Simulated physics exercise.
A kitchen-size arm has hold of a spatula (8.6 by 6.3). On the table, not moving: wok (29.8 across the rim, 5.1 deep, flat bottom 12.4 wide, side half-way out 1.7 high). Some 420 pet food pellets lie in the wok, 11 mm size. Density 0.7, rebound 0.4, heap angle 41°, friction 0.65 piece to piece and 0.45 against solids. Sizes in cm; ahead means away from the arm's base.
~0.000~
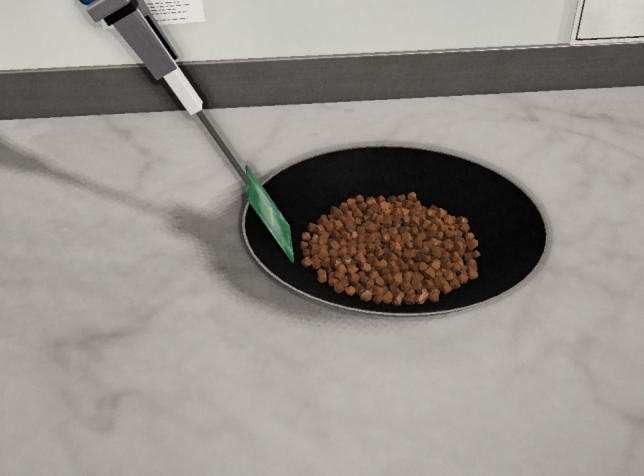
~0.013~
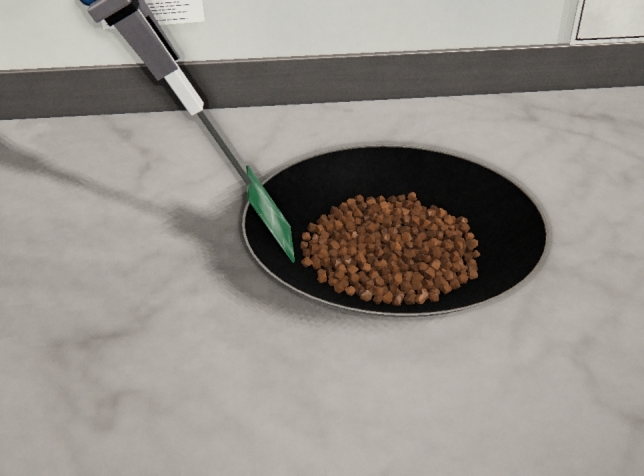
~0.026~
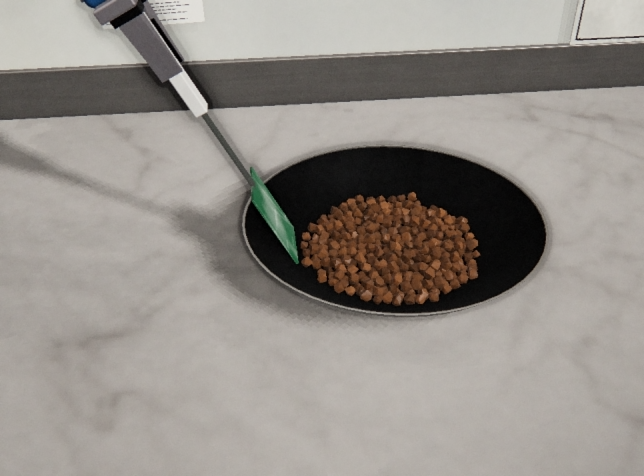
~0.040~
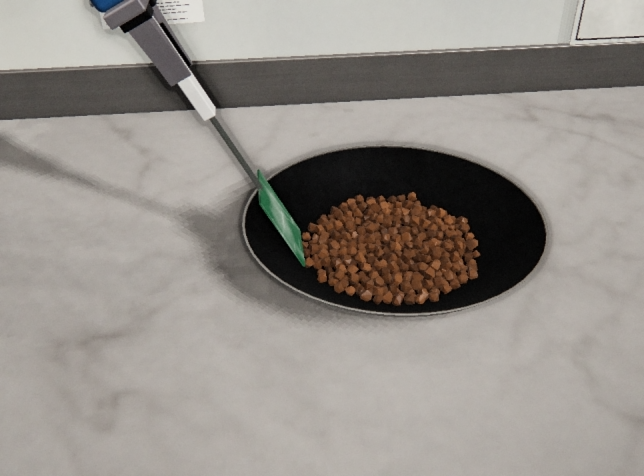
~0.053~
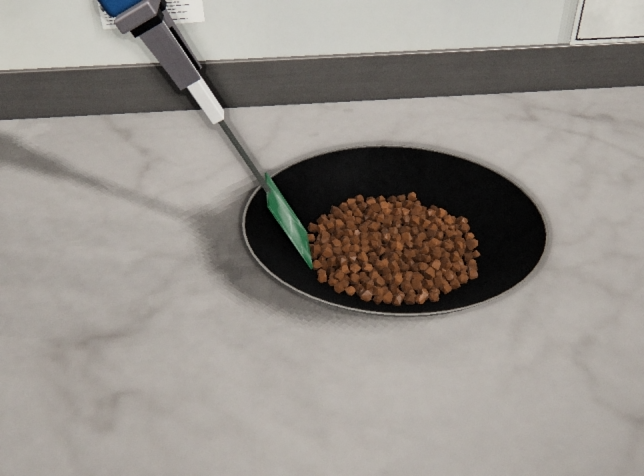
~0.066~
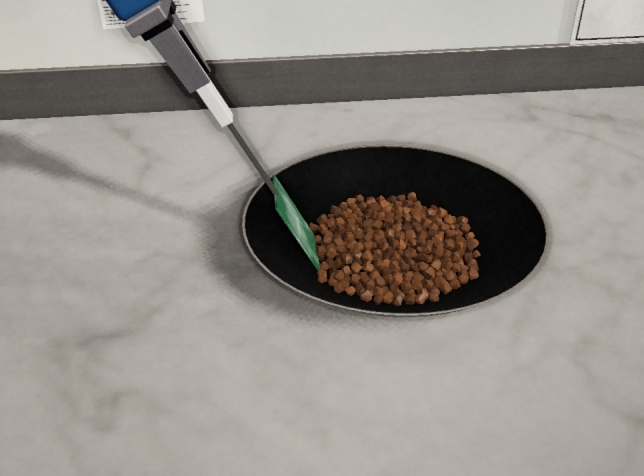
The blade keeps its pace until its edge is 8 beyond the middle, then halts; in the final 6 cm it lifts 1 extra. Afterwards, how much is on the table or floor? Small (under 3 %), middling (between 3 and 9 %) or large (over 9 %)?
Answer: Middling; between 3 and 9 % of the pet food pellets finish on the table or floor.
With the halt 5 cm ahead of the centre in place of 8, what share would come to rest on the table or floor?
It would be near 0 per cent.
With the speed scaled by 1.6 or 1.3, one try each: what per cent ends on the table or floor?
About 20 and 15 per cent.
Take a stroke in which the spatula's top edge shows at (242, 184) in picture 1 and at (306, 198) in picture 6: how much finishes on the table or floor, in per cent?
About 25 per cent.
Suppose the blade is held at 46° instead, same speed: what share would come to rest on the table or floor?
Then about 5 per cent.
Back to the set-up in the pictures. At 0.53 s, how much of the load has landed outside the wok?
About 6 per cent.
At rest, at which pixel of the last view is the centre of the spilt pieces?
At about (563, 236).
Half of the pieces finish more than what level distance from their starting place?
About 6 cm.
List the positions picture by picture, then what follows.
In the first frame, spatula top edge at (247, 181), sloping 63°; upper third of the load around (396, 239), from x 305 to 475, top at y 195; 421 in the wok.
In the second frame, spatula top edge at (248, 181), sloping 63°; upper third of the load around (396, 239), from x 305 to 475, top at y 195.
In the third frame, spatula top edge at (252, 183), sloping 63°; upper third of the load around (396, 239), from x 305 to 475, top at y 195.
In the fourth frame, spatula top edge at (259, 186), sloping 63°; upper third of the load around (396, 239), from x 305 to 475, top at y 195.
In the fifth frame, spatula top edge at (267, 189), sloping 63°; upper third of the load around (393, 240), from x 310 to 475, top at y 195.
In the sixth frame, spatula top edge at (275, 191), sloping 63°; upper third of the load around (390, 236), from x 315 to 475, top at y 195; 421 in the wok.
By 0.17 s, sloping 63°, highest piece 5 above the table; 421 in the wok.
By 0.28 s, sloping 63°, highest piece 6 above the table; 419 in the wok, 2 on the blade or in flight.
By 0.53 s, sloping 63°, highest piece 6 above the table; 397 in the wok, 24 on the table or floor.
By 1.58 s, sloping 63°, highest piece 6 above the table; 397 in the wok, 24 on the table or floor.
Final count, 397 in the wok, 24 on the table or floor. That is 6 % on the table or floor.
